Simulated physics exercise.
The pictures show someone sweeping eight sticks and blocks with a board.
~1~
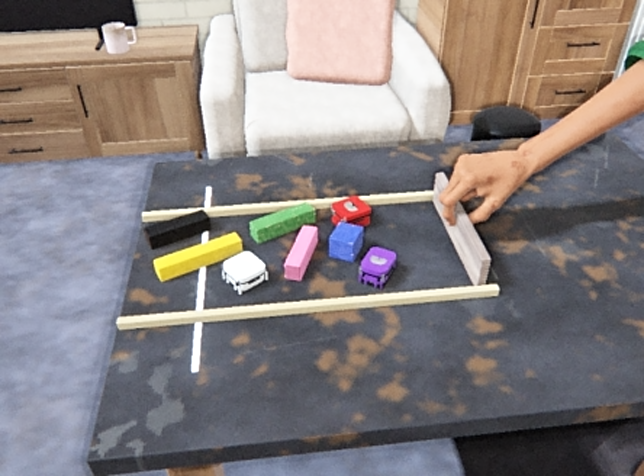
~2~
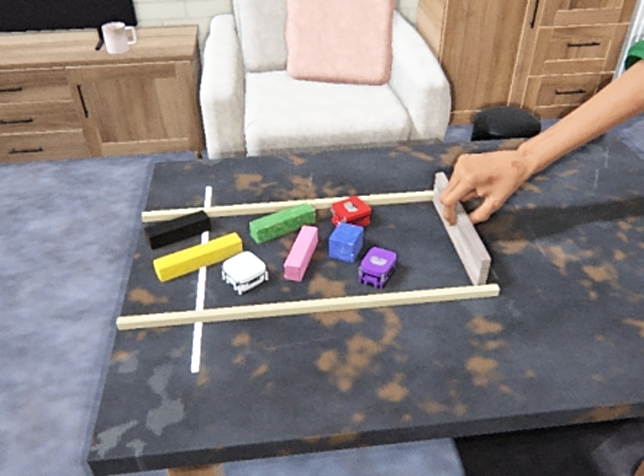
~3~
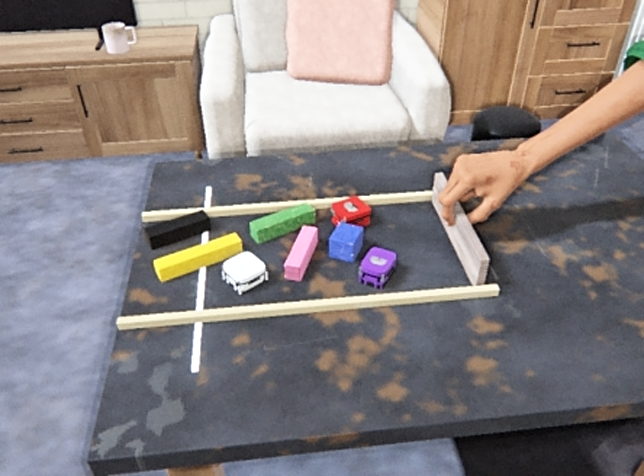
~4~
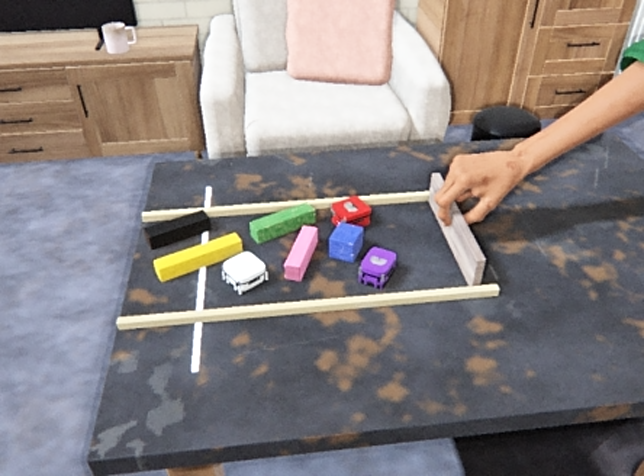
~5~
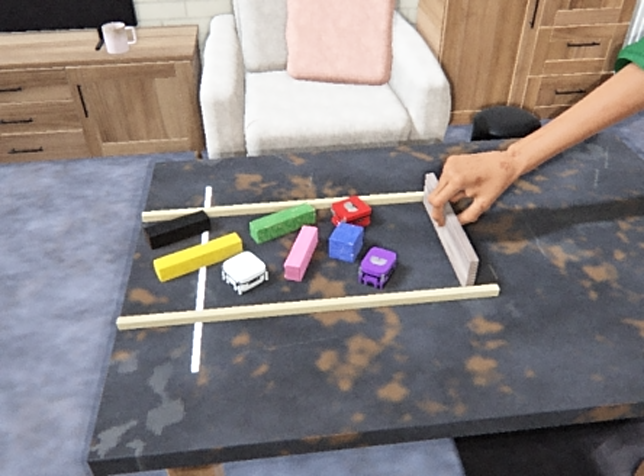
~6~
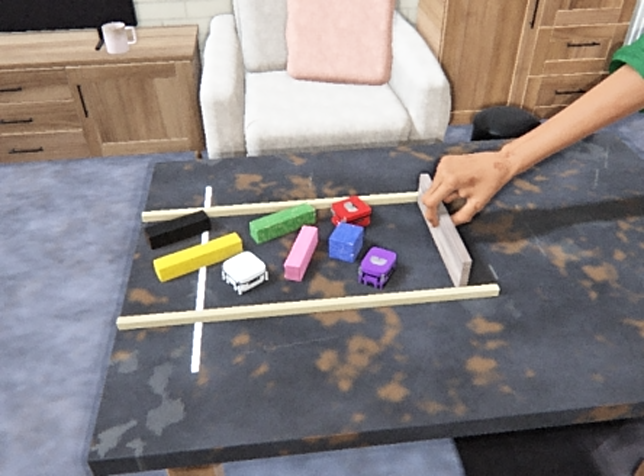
A board held upright by a hand stayed nearly still, then slid slightly left between two pale rails on the dark table, while the colourful blocks and small toy-like pieces did not move.
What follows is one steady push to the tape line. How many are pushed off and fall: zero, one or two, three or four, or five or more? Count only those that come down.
In the end the number that fall off is one or two.
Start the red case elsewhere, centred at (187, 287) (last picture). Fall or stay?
Then it comes down.
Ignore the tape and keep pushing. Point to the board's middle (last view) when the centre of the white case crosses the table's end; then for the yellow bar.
At (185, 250) for the white case; at (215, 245) for the yellow bar.
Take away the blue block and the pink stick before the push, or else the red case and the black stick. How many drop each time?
Fallen: 1, and 1 in the other try.
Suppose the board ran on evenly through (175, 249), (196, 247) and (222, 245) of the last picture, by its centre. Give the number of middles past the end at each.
In that order 4, 2 and 0.
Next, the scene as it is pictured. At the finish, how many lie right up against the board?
3 of them.
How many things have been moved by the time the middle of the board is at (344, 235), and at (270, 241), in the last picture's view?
By then 4, and 7.
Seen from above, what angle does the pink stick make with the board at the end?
Roughly 0° out of line.
Soon after, none off yet; black stick at rest near (178, 229); yellow bar at rest near (200, 257); white case at rest near (245, 273).
At rest, the number that fall off is one or two; fallen, yellow bar and black stick.
